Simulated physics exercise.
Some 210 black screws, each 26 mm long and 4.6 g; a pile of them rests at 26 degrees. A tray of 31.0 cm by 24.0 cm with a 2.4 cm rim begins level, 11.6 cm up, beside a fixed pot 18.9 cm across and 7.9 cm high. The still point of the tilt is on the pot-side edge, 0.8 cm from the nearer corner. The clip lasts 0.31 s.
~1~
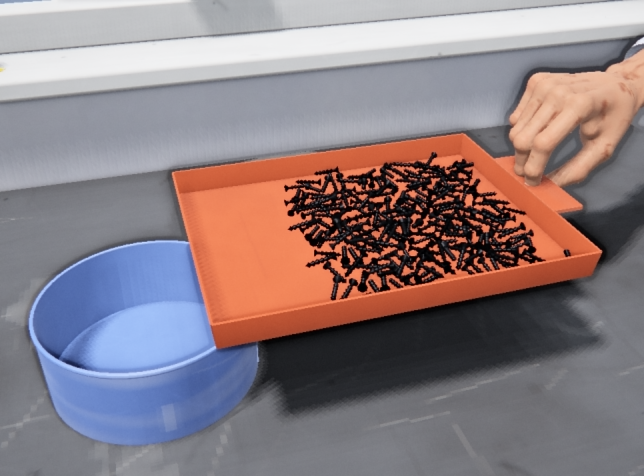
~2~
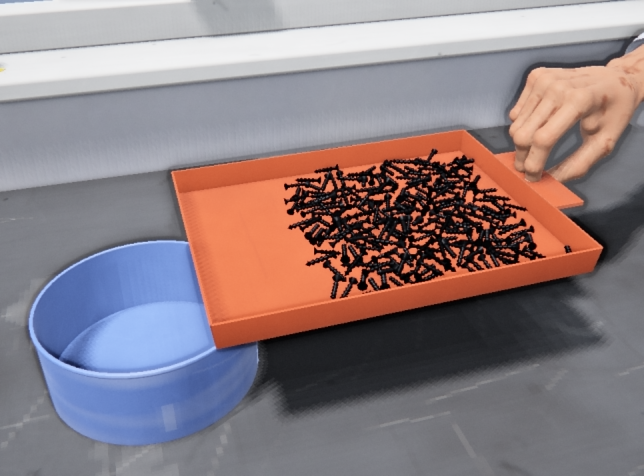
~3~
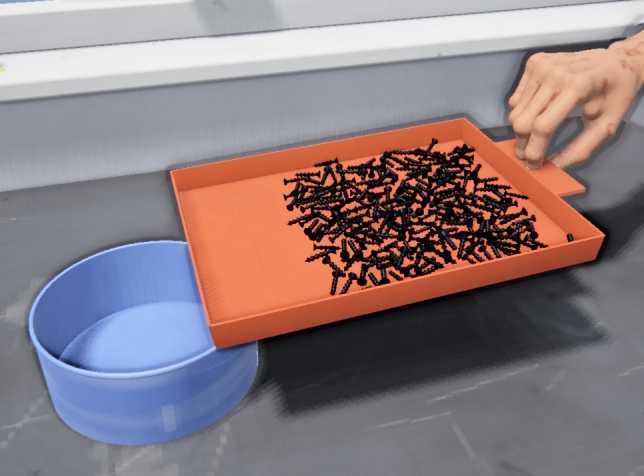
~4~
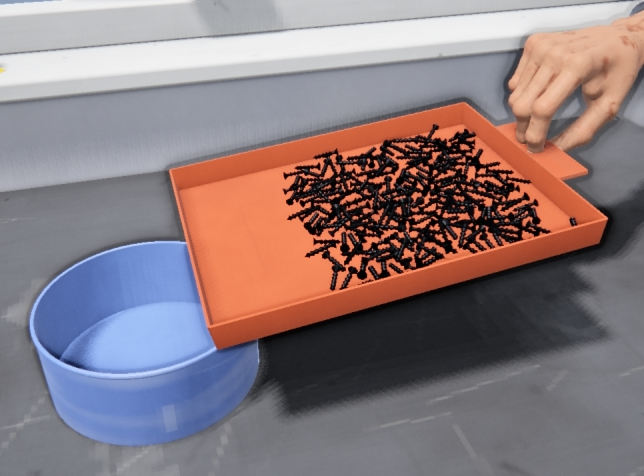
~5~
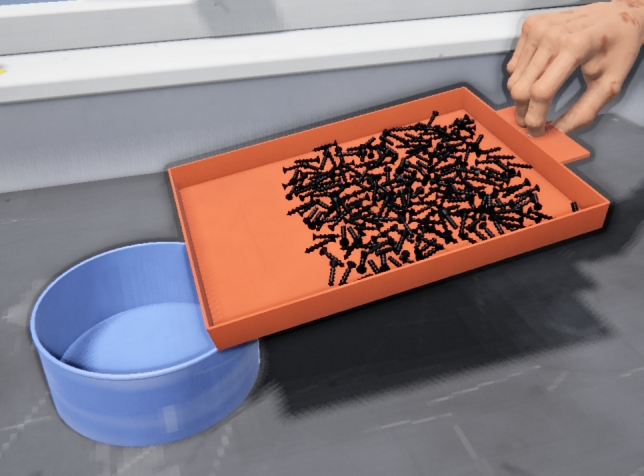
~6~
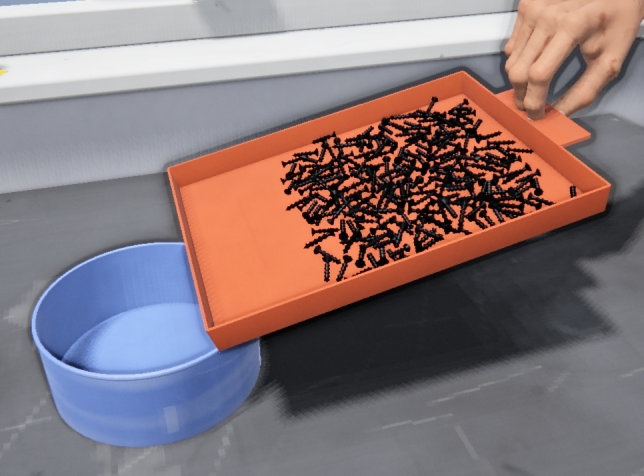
To begin with, a hand holds the right end of an orange tray with a heap of small black screws, its left end at a blue pot. The hand then steadily lifts that end, tilting the tray gently toward the pot, while the screws barely shift on its surface.
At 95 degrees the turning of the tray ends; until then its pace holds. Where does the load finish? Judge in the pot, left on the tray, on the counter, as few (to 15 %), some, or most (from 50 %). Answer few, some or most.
Pot: Most, tray: Few, counter: Some.
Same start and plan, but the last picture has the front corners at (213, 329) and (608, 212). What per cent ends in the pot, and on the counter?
Pot 0, counter 100.
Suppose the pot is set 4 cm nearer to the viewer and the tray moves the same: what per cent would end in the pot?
Then about 90 per cent.
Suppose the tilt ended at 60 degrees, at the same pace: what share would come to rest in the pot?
In that case some 5 per cent.
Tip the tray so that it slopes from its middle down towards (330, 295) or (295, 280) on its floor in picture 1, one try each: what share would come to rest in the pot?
Some 0 and 5 per cent.
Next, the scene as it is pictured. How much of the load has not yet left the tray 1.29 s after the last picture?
Roughly 90 per cent.
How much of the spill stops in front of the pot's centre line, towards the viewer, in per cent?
Roughly 100 per cent.
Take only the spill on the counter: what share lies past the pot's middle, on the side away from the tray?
Some 70 per cent.
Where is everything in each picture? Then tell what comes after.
In the first frame, tray tilt 0 degrees, front corners at (214, 322) and (597, 250); middle of the pieces at (404, 215); pot at (145, 299).
In the second frame, tray tilt 1 degrees, front corners at (214, 322) and (598, 246); middle of the pieces at (404, 212).
In the third frame, tray tilt 3 degrees, front corners at (213, 323) and (600, 234), lowest corner left front; middle of the pieces at (404, 204).
In the fourth frame, tray tilt 6 degrees, front corners at (212, 324) and (602, 218), lowest corner left front; middle of the pieces at (404, 194).
In the fifth frame, tray tilt 9 degrees, front corners at (211, 326) and (604, 202), lowest corner left front; middle of the pieces at (404, 184).
In the sixth frame, tray tilt 12 degrees, front corners at (210, 327) and (605, 185), lowest corner left front; middle of the pieces at (403, 174); pot at (147, 301).
Then, 0.77 s after the last picture, tilt 51 degrees; the tray holds 95 %, the pot 0 %.
Then, 1.29 s after the last picture, tilt 77 degrees; the tray holds 90 %, the pot 5 %.
Then, 1.87 s after the last picture, tilt 95 degrees; the tray holds 10 %, the pot 55 %.
In the end, pot 65 %, tray 0 %, counter 35 %.
